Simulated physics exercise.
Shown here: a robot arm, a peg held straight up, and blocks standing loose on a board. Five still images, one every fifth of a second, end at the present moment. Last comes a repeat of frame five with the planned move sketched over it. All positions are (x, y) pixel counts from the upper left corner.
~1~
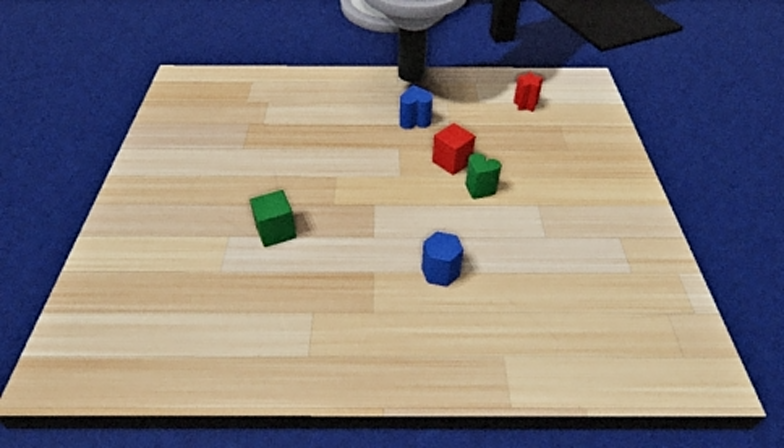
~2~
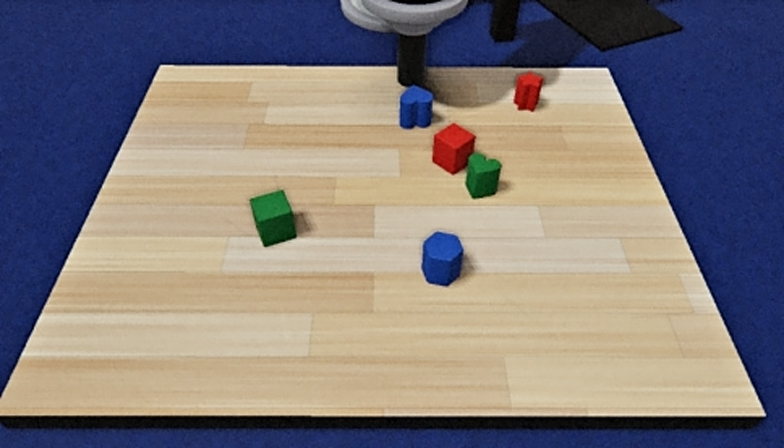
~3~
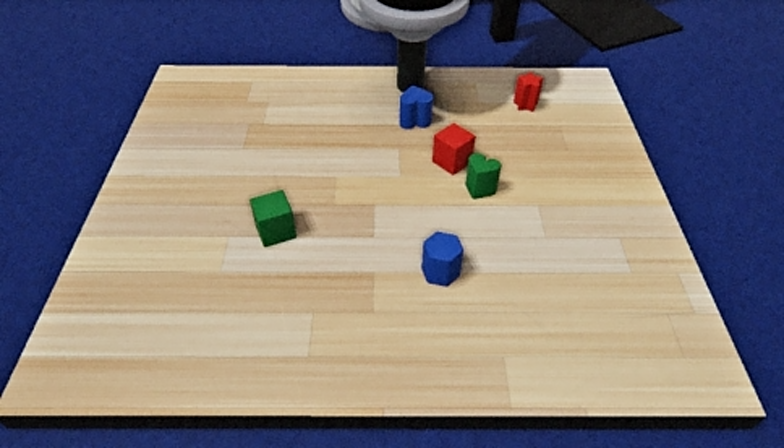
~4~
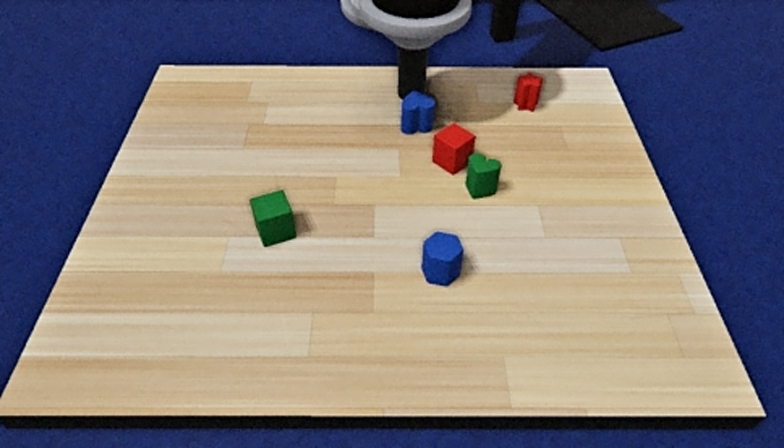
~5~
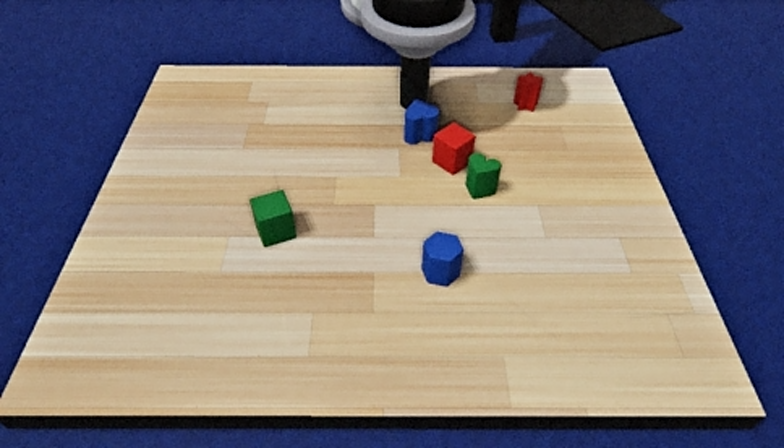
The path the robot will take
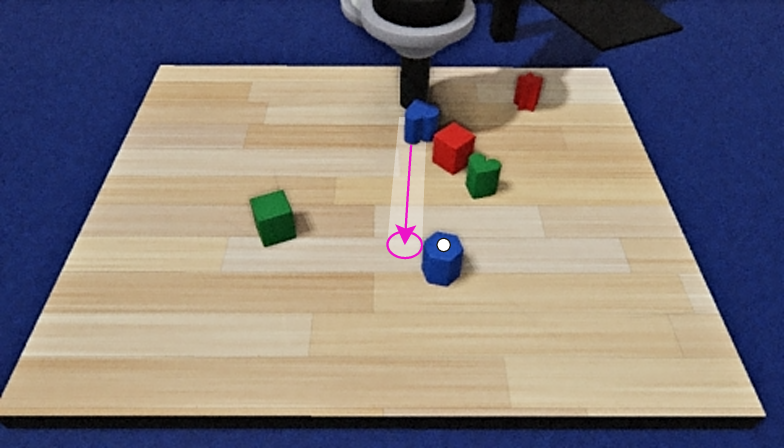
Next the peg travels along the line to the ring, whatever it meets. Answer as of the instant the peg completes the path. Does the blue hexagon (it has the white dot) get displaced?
Short answer: No.
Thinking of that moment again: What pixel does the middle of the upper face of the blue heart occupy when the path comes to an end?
The middle of its upper face will lie at (441, 157).
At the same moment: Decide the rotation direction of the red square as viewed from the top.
The block turns counter-clockwise.
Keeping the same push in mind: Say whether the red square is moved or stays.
By the last moment, the red square will have left its place.
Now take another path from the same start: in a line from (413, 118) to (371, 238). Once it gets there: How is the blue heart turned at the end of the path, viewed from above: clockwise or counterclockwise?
Viewed from the top, it goes anticlockwise.
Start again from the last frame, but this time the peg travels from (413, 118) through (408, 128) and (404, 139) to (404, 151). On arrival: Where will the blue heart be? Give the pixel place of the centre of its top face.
That would be at about pixel (427, 135).
Path on the board, from (413, 118) directly to (405, 245); the dot is on the blue hexagon.
The first path, step by step. One third of the way, peg at (411, 140); blue heart at (431, 142), turned 70° anticlockwise; red square at (460, 140), turned 35° anticlockwise.
Two thirds of the way, peg at (408, 182); blue heart at (441, 157); red square at (461, 141), turned 45° anticlockwise.
At the end, peg at (405, 230); blue heart at (441, 157), turned 125° anticlockwise; blue hexagon in place; red square at (461, 141), turned 45° anticlockwise.
